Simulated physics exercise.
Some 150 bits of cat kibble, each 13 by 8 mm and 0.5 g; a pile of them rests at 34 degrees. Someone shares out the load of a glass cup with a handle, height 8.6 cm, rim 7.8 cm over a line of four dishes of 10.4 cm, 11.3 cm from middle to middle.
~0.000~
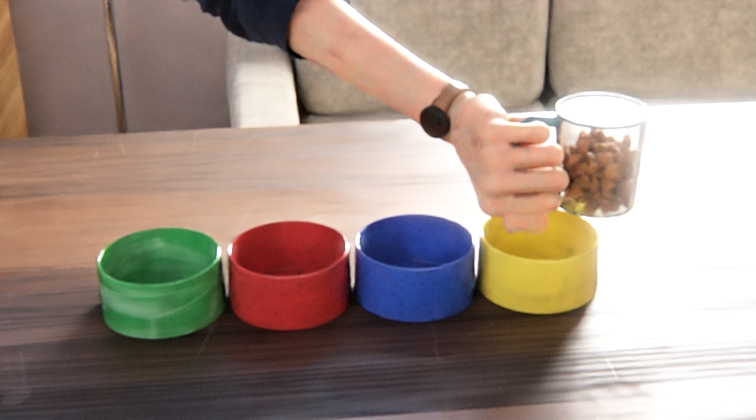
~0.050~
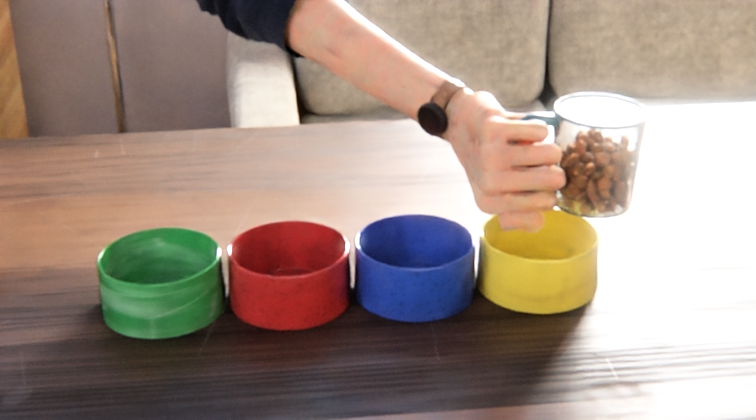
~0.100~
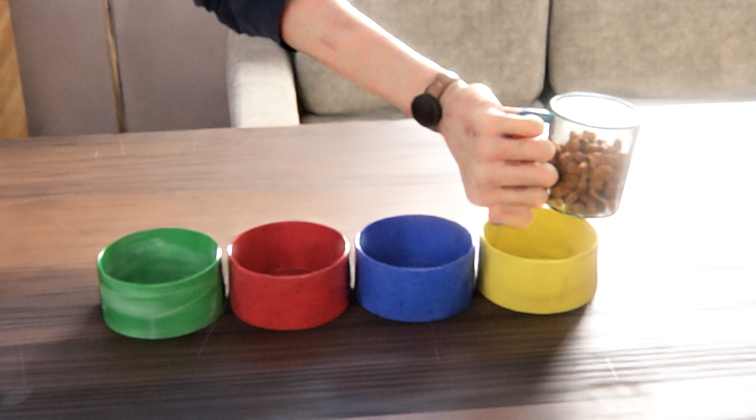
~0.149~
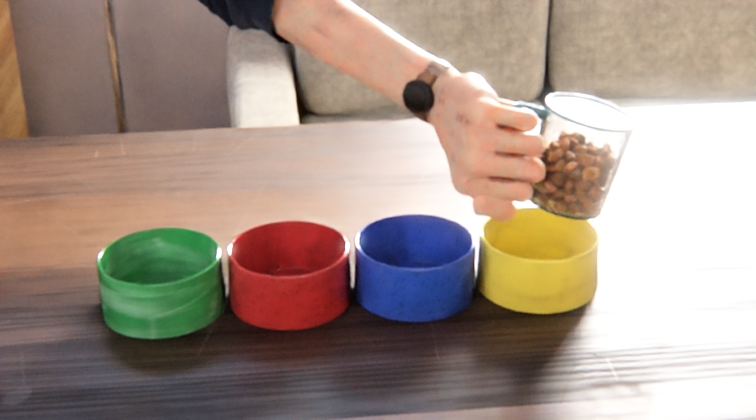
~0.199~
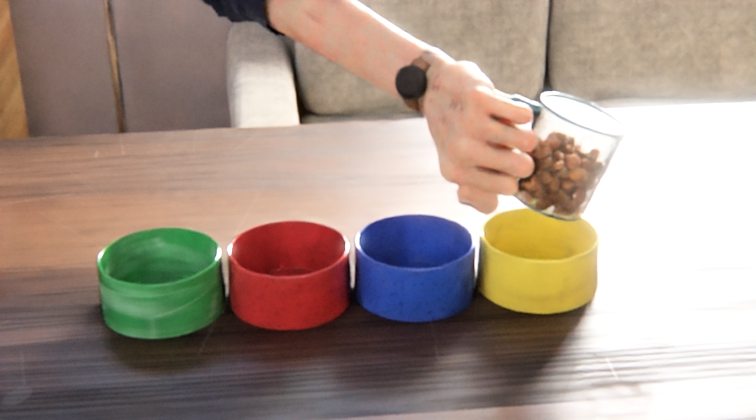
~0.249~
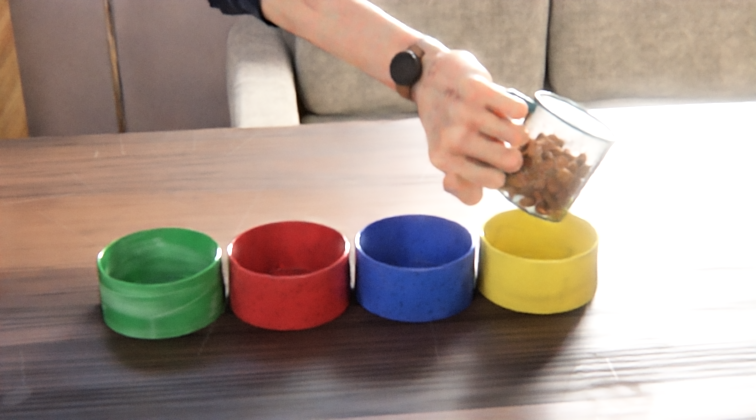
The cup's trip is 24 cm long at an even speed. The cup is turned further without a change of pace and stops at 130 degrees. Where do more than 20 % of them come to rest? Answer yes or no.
Red dish: No; blue dish: Yes; green dish: No; yellow dish: No; on the counter: No.
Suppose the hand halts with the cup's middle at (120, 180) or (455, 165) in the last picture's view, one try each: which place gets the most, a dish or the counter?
Most goes to: Blue, then yellow.
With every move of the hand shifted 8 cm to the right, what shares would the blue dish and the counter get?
Blue 40; counter 20.
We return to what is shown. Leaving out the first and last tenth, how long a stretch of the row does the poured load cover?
Some 6 cm.
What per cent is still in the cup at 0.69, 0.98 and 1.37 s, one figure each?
In turn: 100, 60, 0.
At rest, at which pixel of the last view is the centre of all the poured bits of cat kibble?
Near (402, 274).
Then, at 0.69 s, tilt 89 degrees; cup holds 100 %.
After 0.98 s, tilt 128 degrees; cup holds 60 %, blue 35 %.
After 1.37 s, tilt 130 degrees; cup holds 0 %, blue 90 %.
By 1.9 s all is still; red 0 %, blue 90 %, green 0 %, yellow 0 %, counter 10 %.
